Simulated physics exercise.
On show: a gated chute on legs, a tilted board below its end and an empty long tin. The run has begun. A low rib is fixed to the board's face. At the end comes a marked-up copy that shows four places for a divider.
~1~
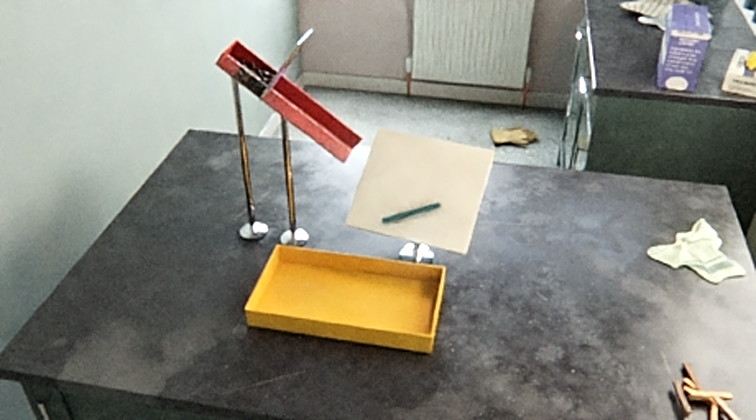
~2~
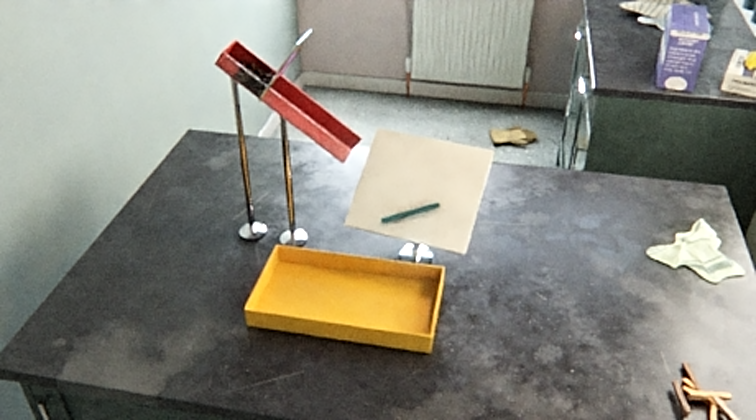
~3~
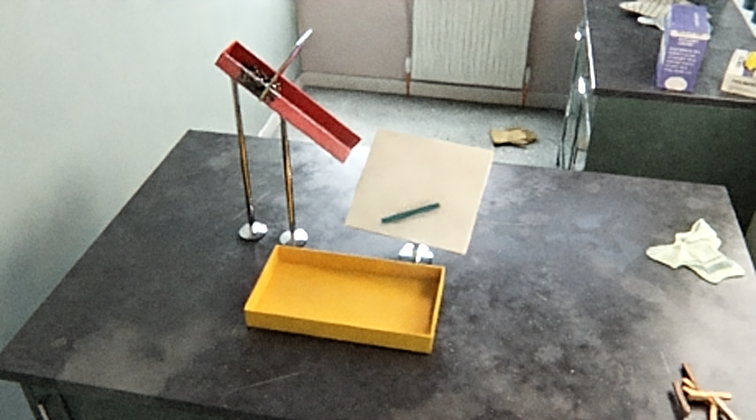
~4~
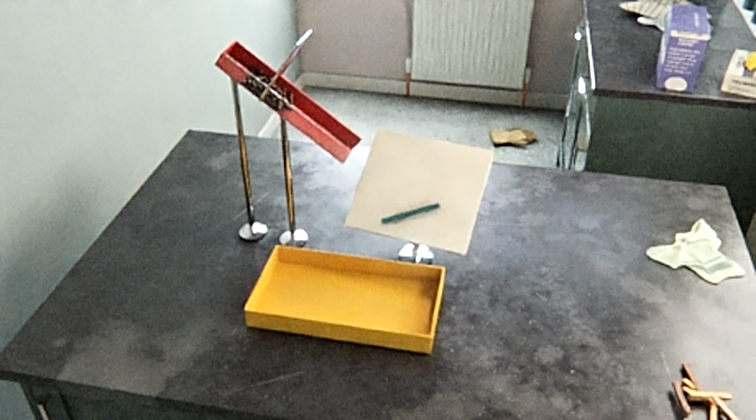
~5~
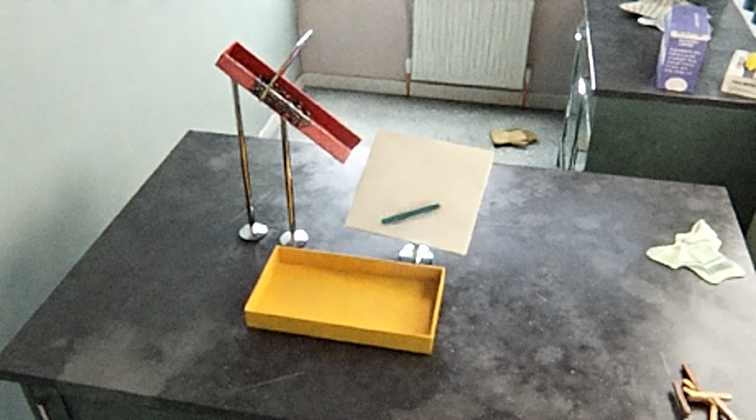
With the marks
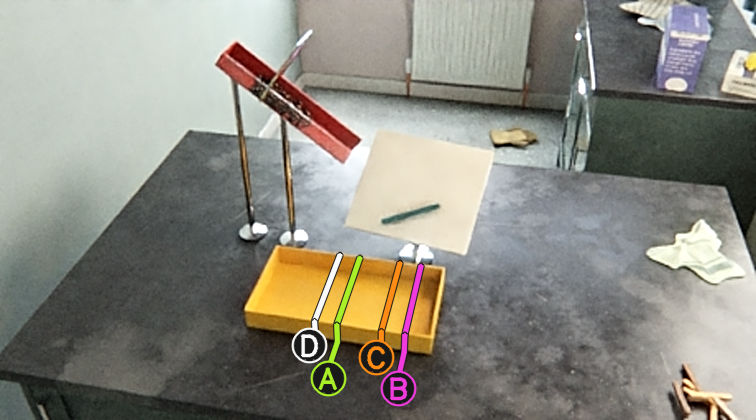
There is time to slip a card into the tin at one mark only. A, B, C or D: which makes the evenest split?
Go for A.
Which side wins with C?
More lands on the left.
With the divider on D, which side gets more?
The right side.
On the marked copy, line A crosses the front rim at (337, 323); line B crosses the front rim at (405, 333); line C crosses the front rim at (381, 330); line D crosses the front rim at (314, 320).
With A, of what is caught, roughly two thirds on the left of the divider, roughly a third on the right.
With B, of what is caught, almost all on the left of the divider, about a tenth on the right.
With C, of what is caught, the larger part on the left of the divider, about a tenth on the right.
With D, of what is caught, about a tenth on the left of the divider, almost all on the right.
